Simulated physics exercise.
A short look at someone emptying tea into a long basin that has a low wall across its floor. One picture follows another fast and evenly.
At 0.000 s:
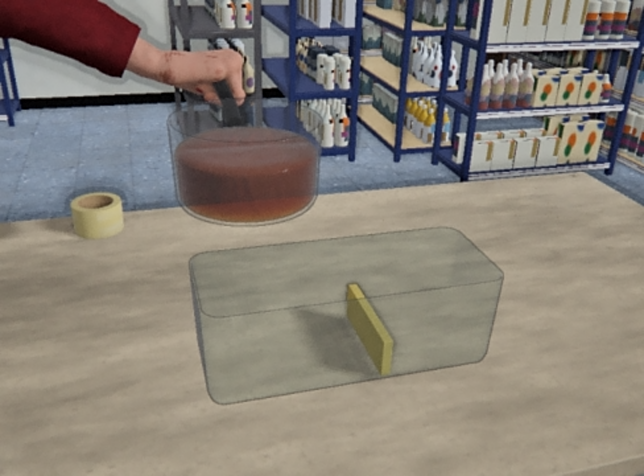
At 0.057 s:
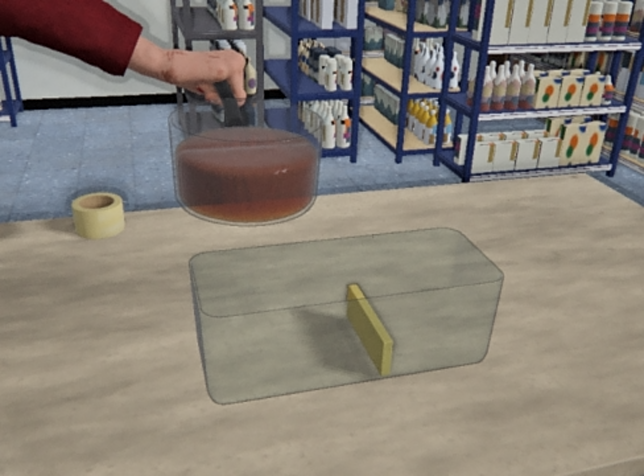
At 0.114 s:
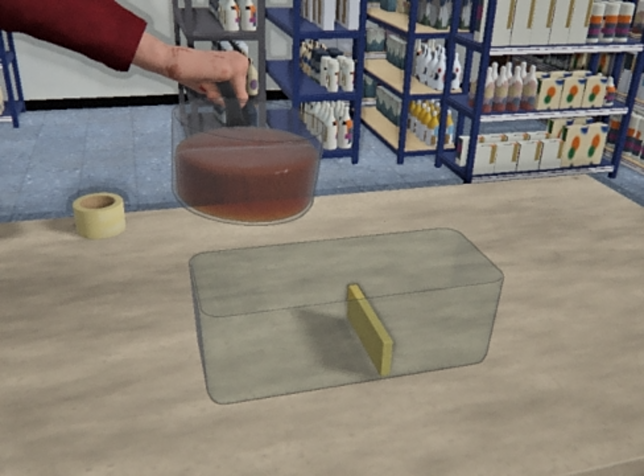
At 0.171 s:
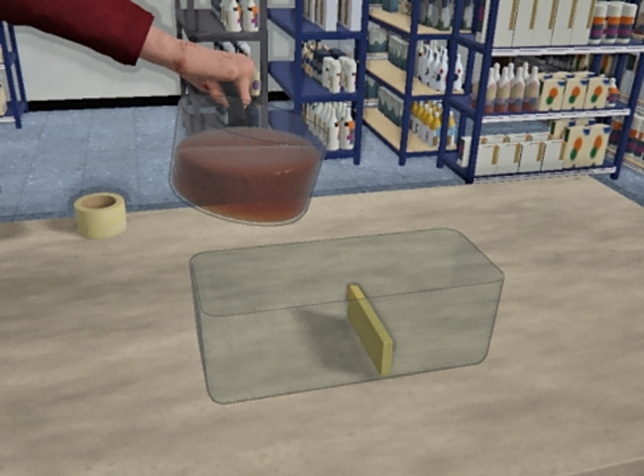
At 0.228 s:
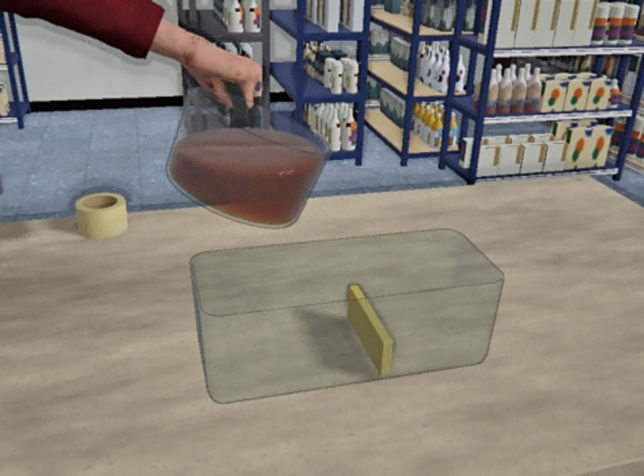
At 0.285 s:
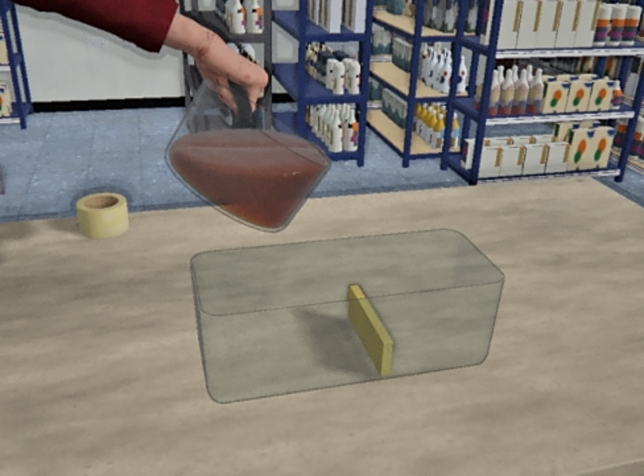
We see a hand holding a clear container of reddish-brown liquid above a long transparent basin with a low yellow wall across its floor; the container starts upright, then the hand tilts it steadily further to the right.
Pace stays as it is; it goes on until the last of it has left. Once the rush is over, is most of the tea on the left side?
Yes.
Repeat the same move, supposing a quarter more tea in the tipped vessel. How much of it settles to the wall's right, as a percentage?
About 40 in a hundred.
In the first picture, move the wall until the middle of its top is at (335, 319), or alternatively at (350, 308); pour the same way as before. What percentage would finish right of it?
In order, near 80 and 55 in a hundred.
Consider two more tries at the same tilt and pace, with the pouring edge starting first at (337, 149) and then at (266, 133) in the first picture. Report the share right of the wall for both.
40 and 10 per cent.
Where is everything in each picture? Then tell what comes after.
In the first frame, tilt 0°; pouring edge (318, 116); surface from (174, 151) to (314, 142); the long basin's rim runs from (195, 286) to (480, 252); the wall's top is at (369, 312).
In the second frame, tilt 2°; pouring edge (319, 118); surface from (175, 150) to (314, 143).
In the third frame, tilt 6°; pouring edge (322, 124); surface from (175, 150) to (315, 144).
In the fourth frame, tilt 13°; pouring edge (325, 133); surface from (175, 150) to (316, 145).
In the fifth frame, tilt 23°; pouring edge (327, 146); surface from (173, 149) to (321, 147).
In the sixth frame, tilt 34°; pouring edge (326, 161); surface from (171, 147) to (320, 149); 1 per cent is over the edge.
After 0.57 s the tilt is 89° and 41 per cent is still to pour, 12 is left of the wall and 9 right of it.
After 0.77 s the tilt is 100° and 12 per cent is still to pour, 52 is left of the wall and 27 right of it.
After 0.99 s the tilt is 100° and 2 per cent is still to pour, 64 is left of the wall and 27 right of it.
After 1.22 s the tilt is 100° and 0 per cent is still to pour, 69 is left of the wall and 28 right of it.
In the end 70 per cent lies left of the wall, 28 right of it and 2 outside.
